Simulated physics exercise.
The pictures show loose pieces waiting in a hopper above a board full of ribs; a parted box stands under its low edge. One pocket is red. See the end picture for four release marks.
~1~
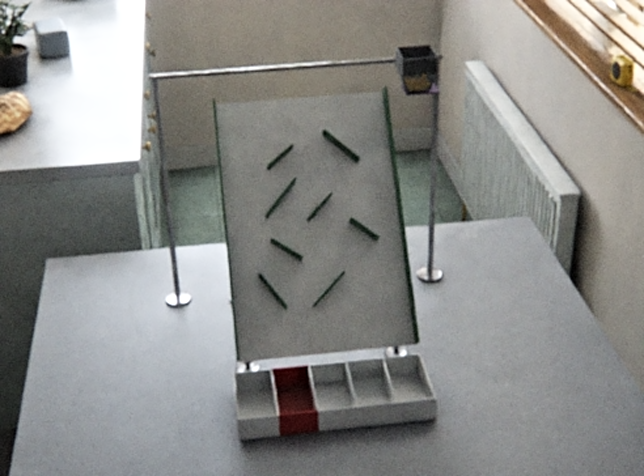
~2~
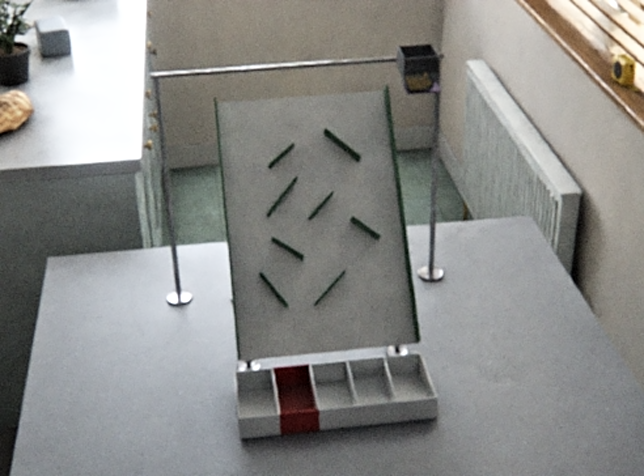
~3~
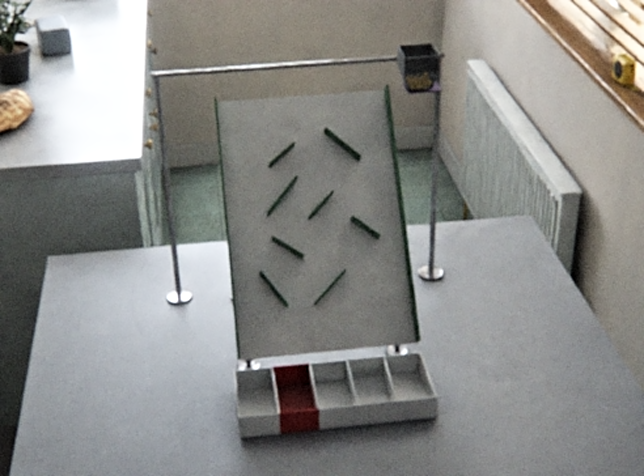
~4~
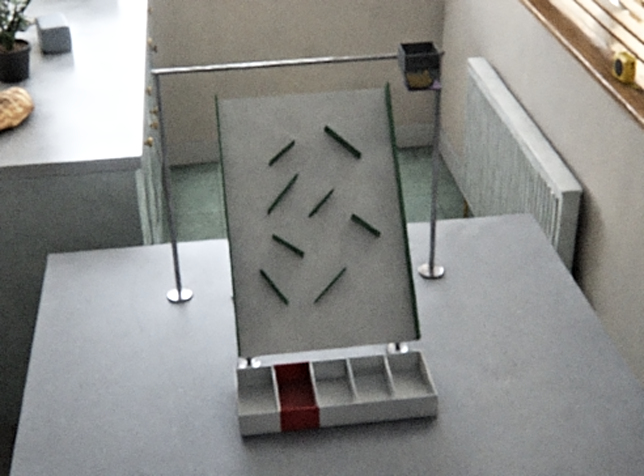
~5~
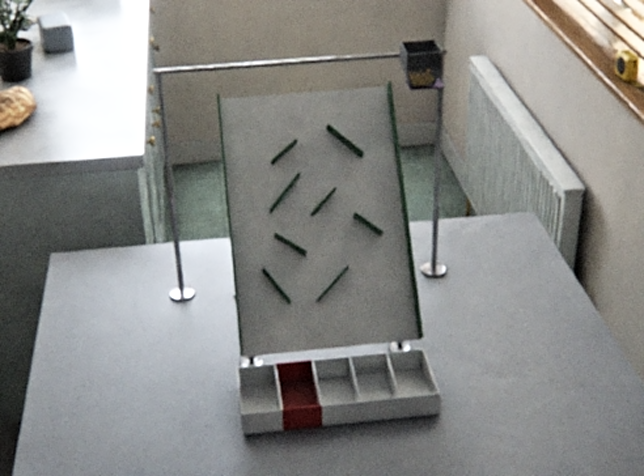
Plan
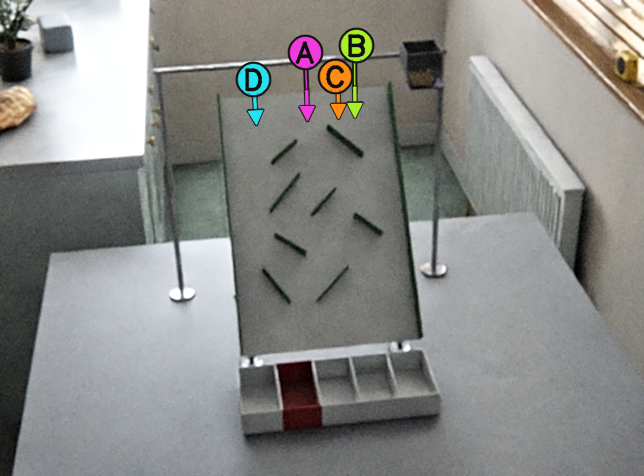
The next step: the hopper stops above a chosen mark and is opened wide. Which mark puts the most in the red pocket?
It is A.
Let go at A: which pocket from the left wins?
The second.
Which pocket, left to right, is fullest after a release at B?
It is the fifth one.
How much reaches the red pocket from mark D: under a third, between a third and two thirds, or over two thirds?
Under a third.
On the marked copy, mark A meets the board at (307, 115); mark B meets the board at (354, 112); mark C meets the board at (338, 113); mark D meets the board at (256, 119).
Choosing A, most in the red pocket, about a quarter in other pockets.
Choosing B, none in the red pocket, nearly all in other pockets, a small part outside the box.
Choosing C, a small part in the red pocket, about two thirds in other pockets, a stray few held on the board, about a quarter outside the box.
Choosing D, a stray few in the red pocket, most in other pockets, a small part outside the box.
